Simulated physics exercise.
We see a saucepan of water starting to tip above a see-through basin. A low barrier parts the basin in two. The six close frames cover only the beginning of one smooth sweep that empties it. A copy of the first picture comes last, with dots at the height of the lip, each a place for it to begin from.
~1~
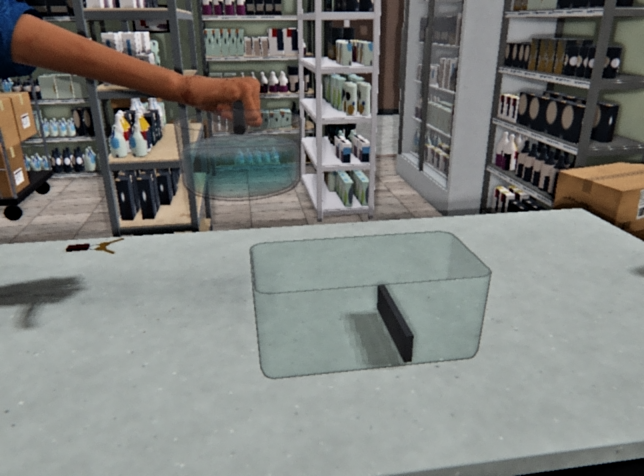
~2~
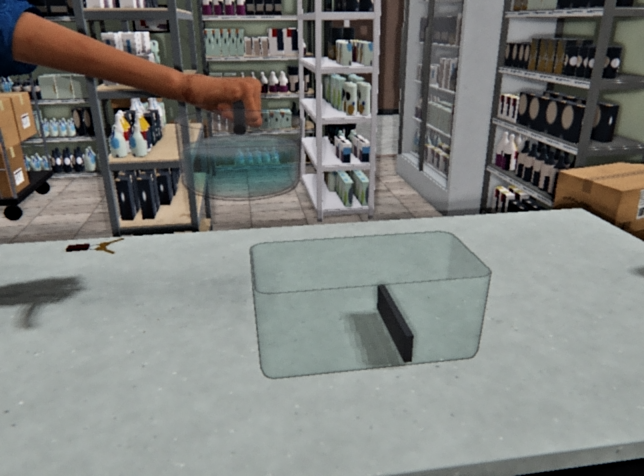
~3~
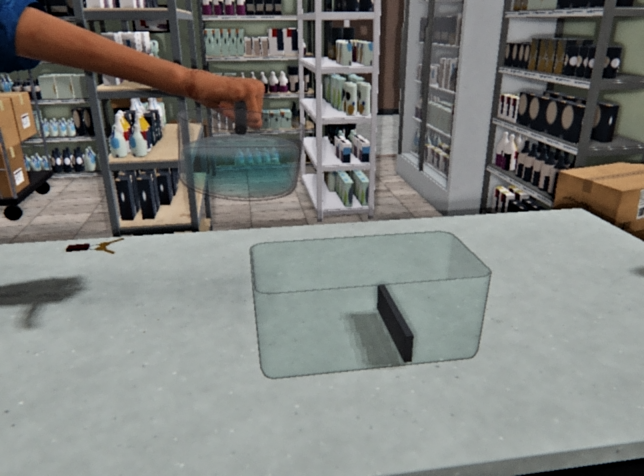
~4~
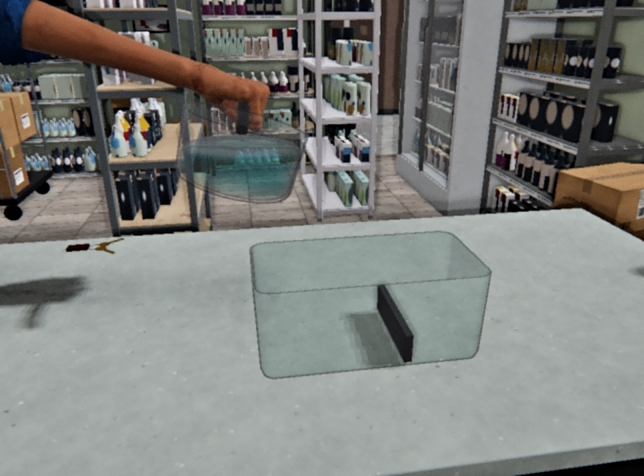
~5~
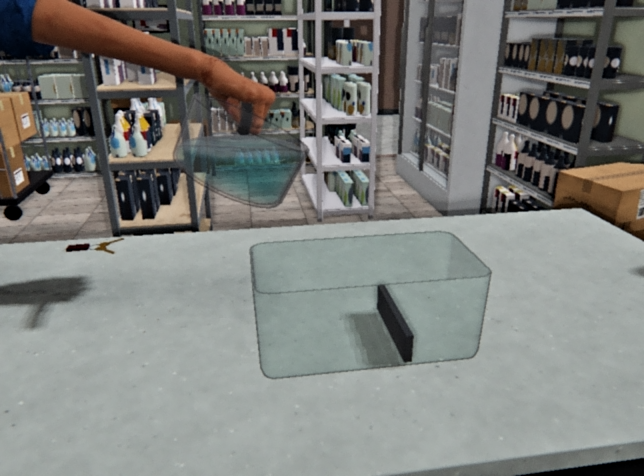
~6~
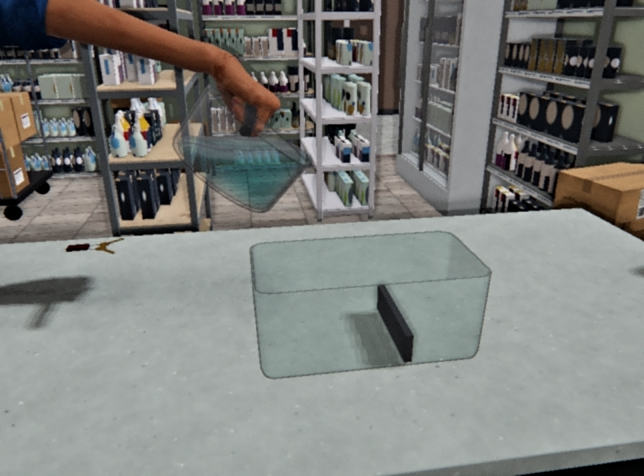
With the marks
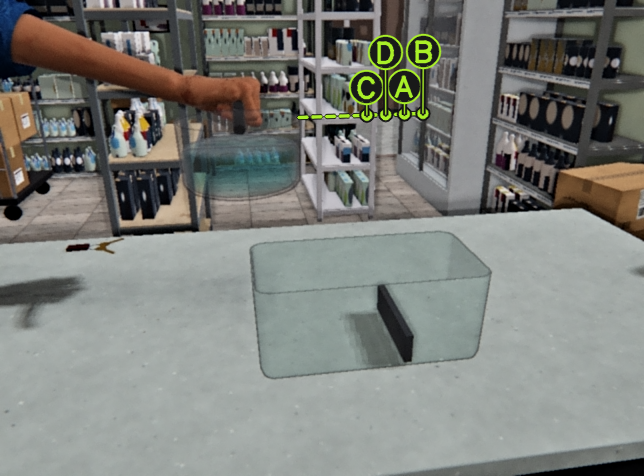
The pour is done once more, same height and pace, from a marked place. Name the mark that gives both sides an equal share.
The best dot is C.
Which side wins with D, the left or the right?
The right side.
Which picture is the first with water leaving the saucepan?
Picture 6.
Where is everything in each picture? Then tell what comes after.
Upright, lip at (298, 117); basin from (261, 375) to (476, 353); top of the wall at (394, 308); nothing has left yet.
Upright, lip at (299, 119); nothing has left yet.
Tipped about 7°, lip at (302, 125); nothing has left yet.
Tipped about 16°, lip at (305, 134); nothing has left yet.
Tipped about 27°, lip at (307, 147); nothing has left yet.
Tipped about 40°, lip at (306, 161); water is over the lip, down to (306, 161).
On the marked copy, A at (404, 114); B at (422, 113); C at (366, 115); D at (385, 114).
If A is chosen, about 24 % ends left of the wall and 74 % right of it.
If B is chosen, about 28 % ends left of the wall and 67 % right of it; 5 % is lost outside.
If C is chosen, about 50 % ends left of the wall and 48 % right of it.
If D is chosen, about 21 % ends left of the wall and 77 % right of it.
